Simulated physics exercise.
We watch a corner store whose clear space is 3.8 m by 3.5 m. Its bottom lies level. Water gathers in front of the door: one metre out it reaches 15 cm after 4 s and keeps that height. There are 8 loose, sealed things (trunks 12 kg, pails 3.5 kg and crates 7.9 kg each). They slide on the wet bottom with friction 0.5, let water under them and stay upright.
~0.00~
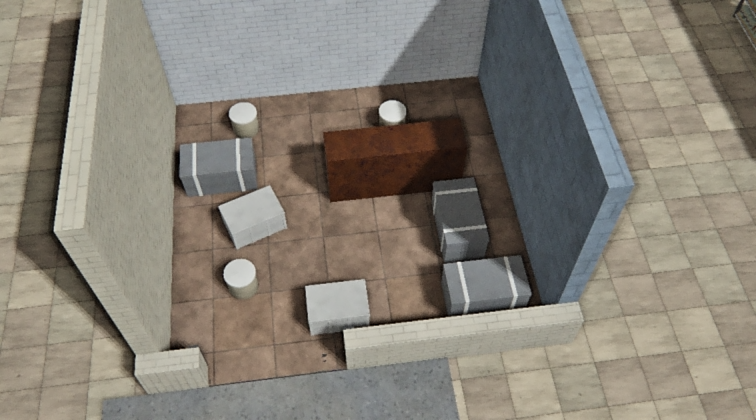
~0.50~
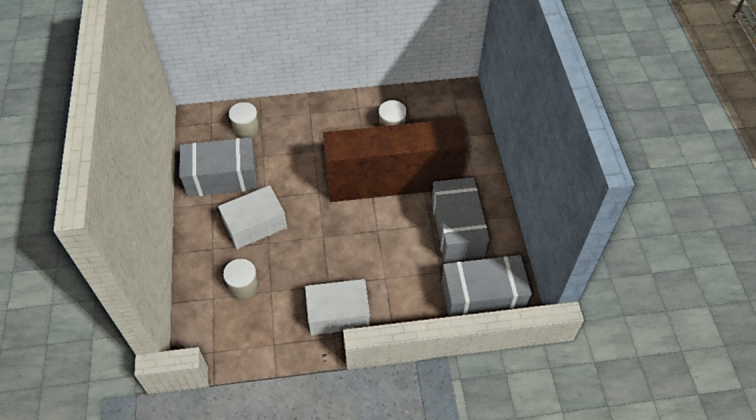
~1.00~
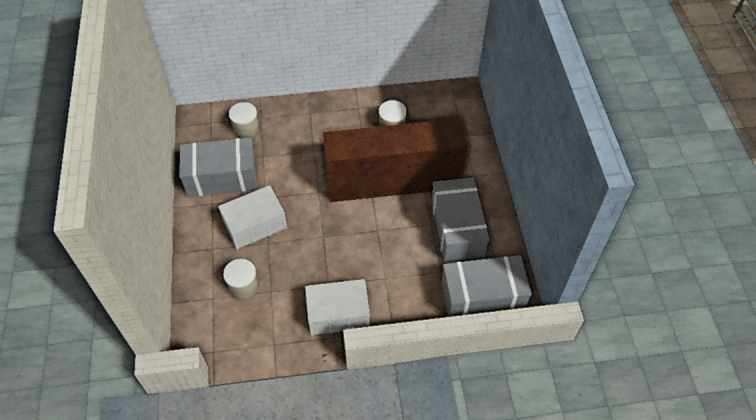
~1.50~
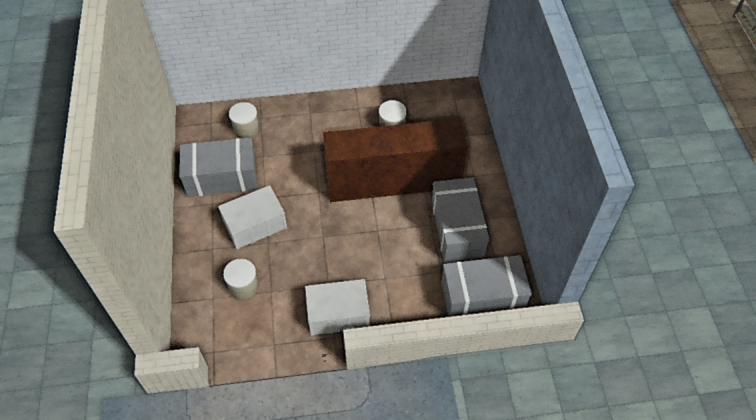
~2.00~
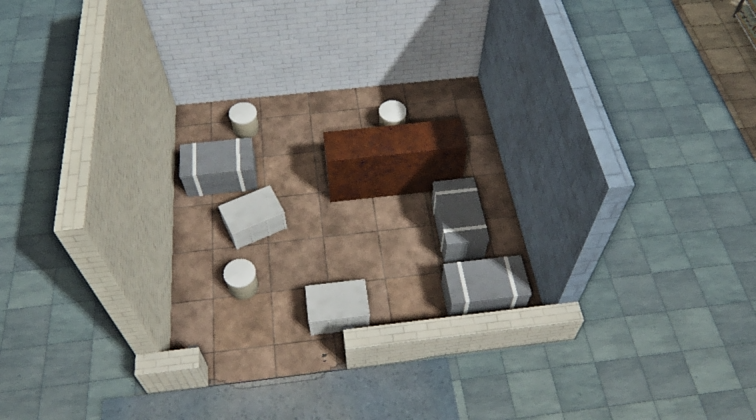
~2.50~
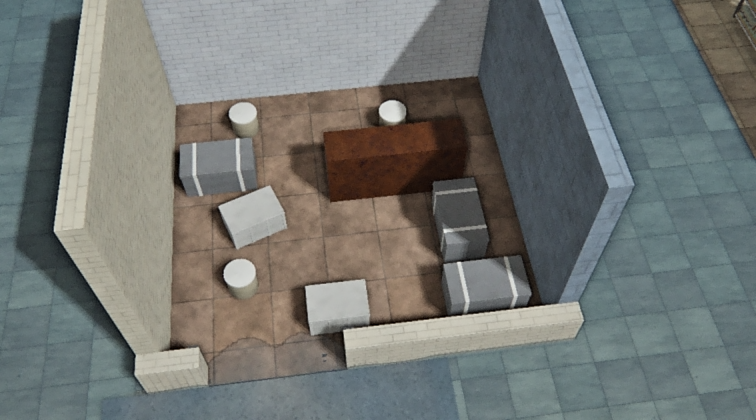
Water spread over the tiled ground outside a small walled room, turning it bluish, then crept just past the front opening, while the crates, white pails and brown block inside all stayed still.
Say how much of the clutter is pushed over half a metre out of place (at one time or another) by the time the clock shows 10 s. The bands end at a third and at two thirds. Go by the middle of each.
Share: Two thirds or above.
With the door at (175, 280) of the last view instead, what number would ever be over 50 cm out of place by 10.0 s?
Then 4.
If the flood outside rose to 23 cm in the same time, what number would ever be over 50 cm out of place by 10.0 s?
Then 8.
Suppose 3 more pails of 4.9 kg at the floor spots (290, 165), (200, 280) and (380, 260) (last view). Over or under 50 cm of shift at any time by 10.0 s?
In turn: Over, more, short of it.
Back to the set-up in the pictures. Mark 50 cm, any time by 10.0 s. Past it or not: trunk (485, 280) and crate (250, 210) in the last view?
In that order: Less, over.
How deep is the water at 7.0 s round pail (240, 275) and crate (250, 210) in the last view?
About 8 and 6 cm.
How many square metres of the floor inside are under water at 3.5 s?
Some 1.5 m2.
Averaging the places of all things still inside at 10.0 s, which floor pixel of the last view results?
Near (396, 179).
After 3.5 s 0 of 8 are over 50 cm from their spots; 0 afloat.
After 4.5 s 1 of 8 are over 50 cm from their spots; 0 afloat.
After 7.0 s 4 of 8 are over 50 cm from their spots; 5 afloat.
After 10.0 s 6 of 8 are over 50 cm from their spots, and 6 have been at some point; 6 afloat.
